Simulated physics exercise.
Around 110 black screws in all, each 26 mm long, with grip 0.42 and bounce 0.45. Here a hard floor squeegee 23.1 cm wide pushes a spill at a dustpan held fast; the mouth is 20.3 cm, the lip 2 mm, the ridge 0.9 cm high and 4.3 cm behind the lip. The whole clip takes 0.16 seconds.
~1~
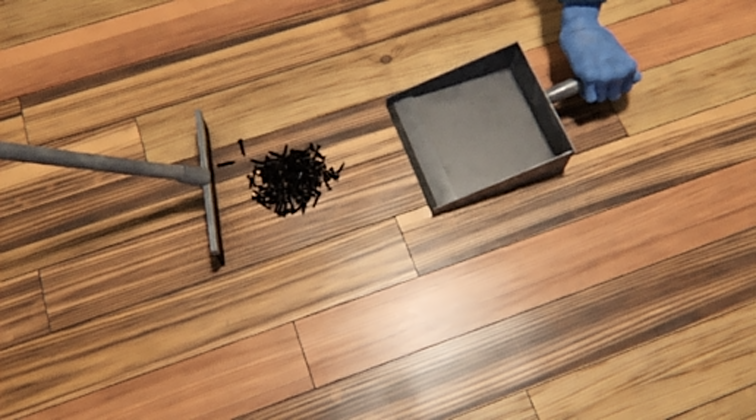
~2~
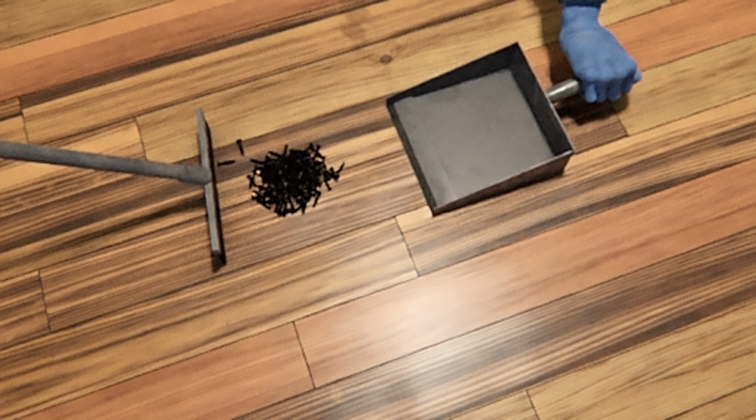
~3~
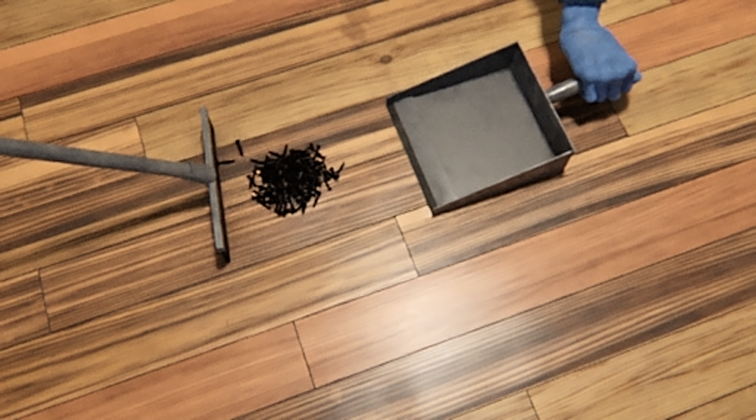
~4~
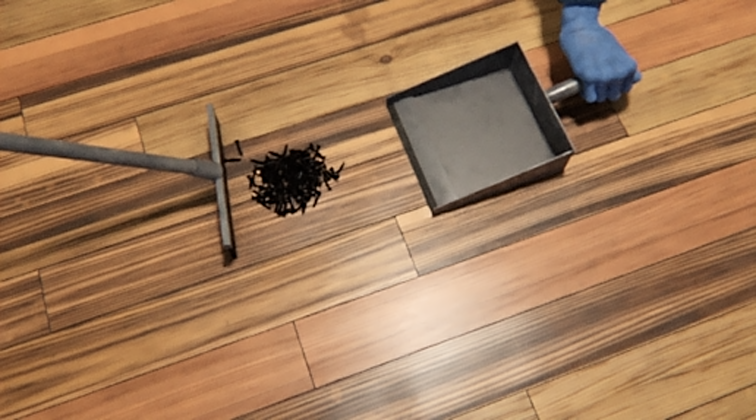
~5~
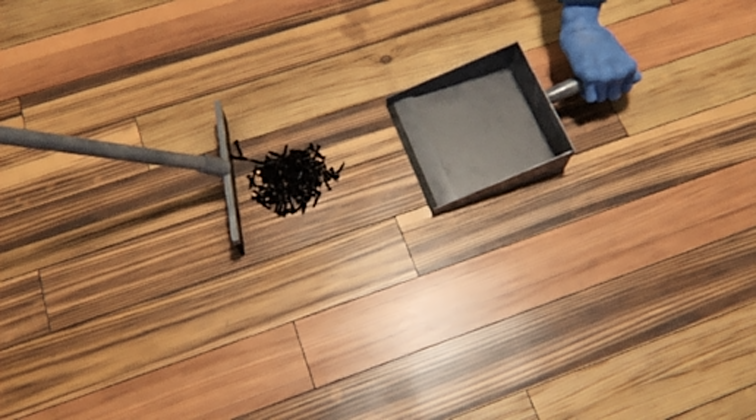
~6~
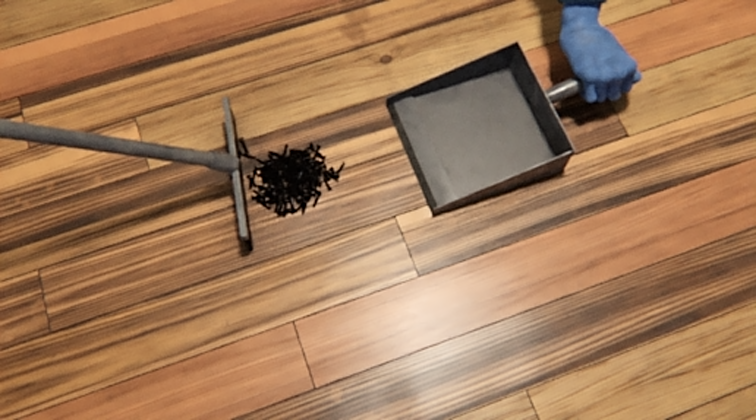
A squeegee with a long grey handle slides slowly a short way right across a wooden floor, closing in on a pile of small black screws, while a blue-gloved hand holds a dark dustpan still on the right.
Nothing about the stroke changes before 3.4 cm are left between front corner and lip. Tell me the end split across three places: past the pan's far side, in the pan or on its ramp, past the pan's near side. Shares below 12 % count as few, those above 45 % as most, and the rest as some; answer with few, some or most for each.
Final split: Past the pan's far side: Few; in the pan or on its ramp: Few; past the pan's near side: Few.
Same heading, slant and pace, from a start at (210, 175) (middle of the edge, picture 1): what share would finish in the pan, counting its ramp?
About 5 per cent.
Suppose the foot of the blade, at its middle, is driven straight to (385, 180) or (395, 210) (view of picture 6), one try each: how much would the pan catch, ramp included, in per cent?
About 20 % and 15 %.
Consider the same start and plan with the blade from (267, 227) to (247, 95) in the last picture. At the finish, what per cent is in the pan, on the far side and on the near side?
That ends as pan 15, far 10, and near 0.
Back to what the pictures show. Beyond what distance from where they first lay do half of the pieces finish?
Some 16 cm.
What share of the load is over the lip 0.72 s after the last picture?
I'd put it near 5 per cent at that point.
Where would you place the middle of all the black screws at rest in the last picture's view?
Once everything settles, the centre is around (385, 146).
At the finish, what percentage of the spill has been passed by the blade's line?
Roughly 5 in a hundred.
Then, 0.26 s after the last picture, middle of the blade 15 cm from the lip; 0 % over the lip, far side 5 %, near side 0 %.
Then, 0.43 s after the last picture, middle of the blade 9 cm from the lip; 0 % over the lip, far side 5 %, near side 0 %.
Then, 0.72 s after the last picture, middle of the blade 5 cm from the lip; 5 % over the lip, far side 10 %, near side 0 %.
In the end, far side 10 %, pan 5 %, near side 5 %, in front of the lip or behind the blade 85 %.
